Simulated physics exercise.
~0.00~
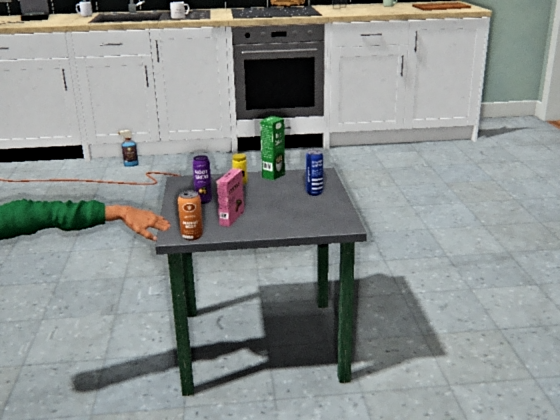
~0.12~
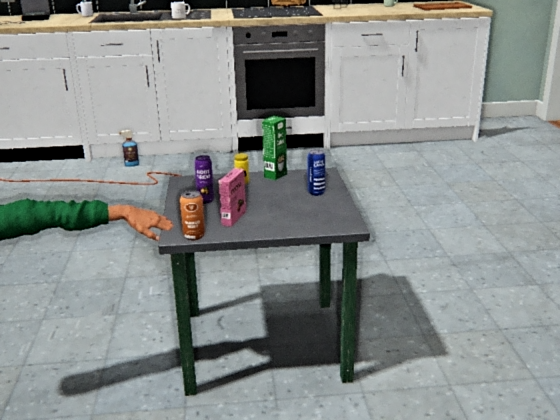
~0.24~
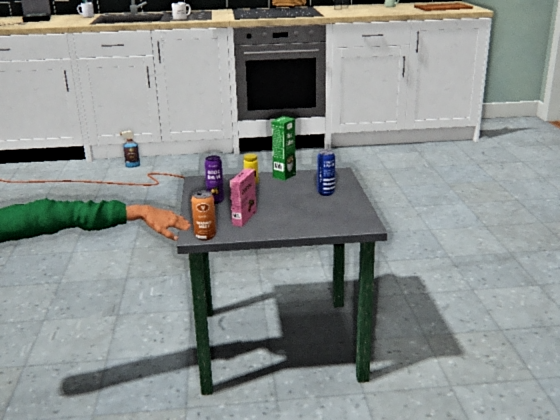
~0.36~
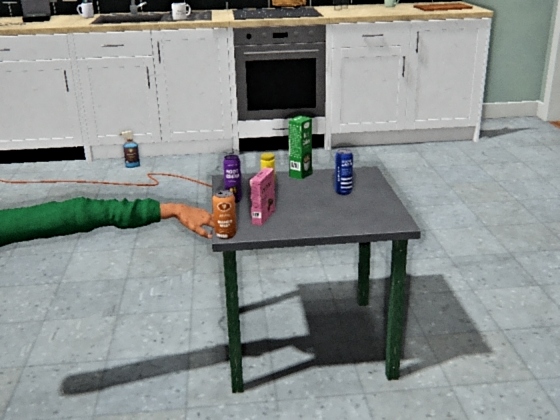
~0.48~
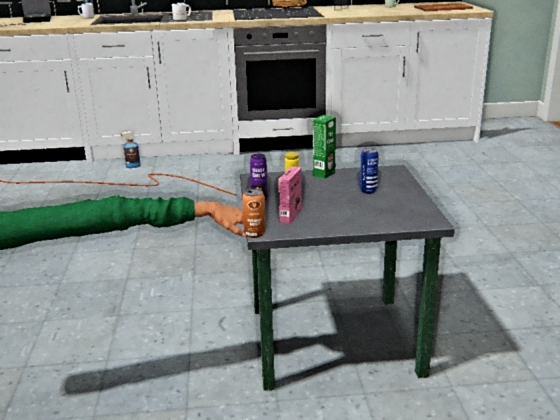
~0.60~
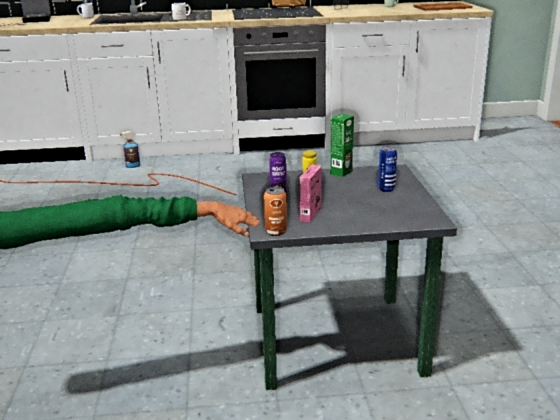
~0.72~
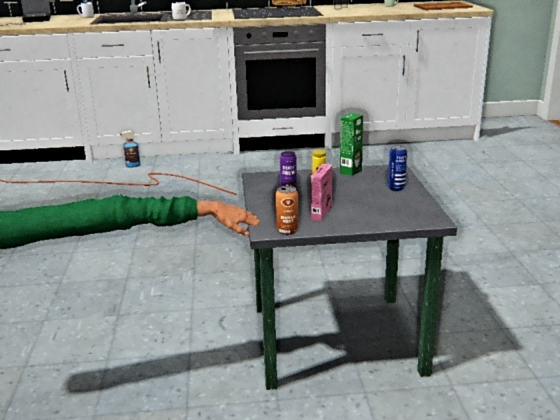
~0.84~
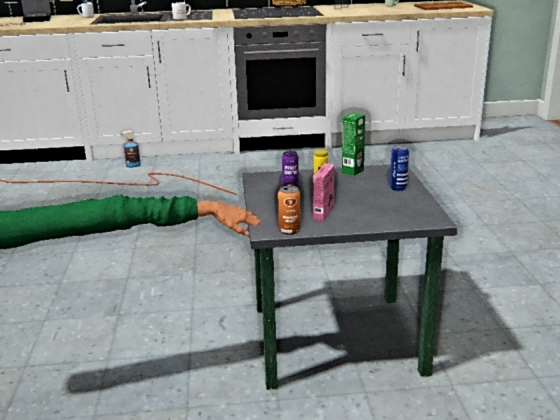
A green-sleeved arm pushed a small grey table to the right across a kitchen floor, carrying its cans, cartons and packet along. When the table stopped, the items slid a little farther right, then came to rest, all still upright on top.
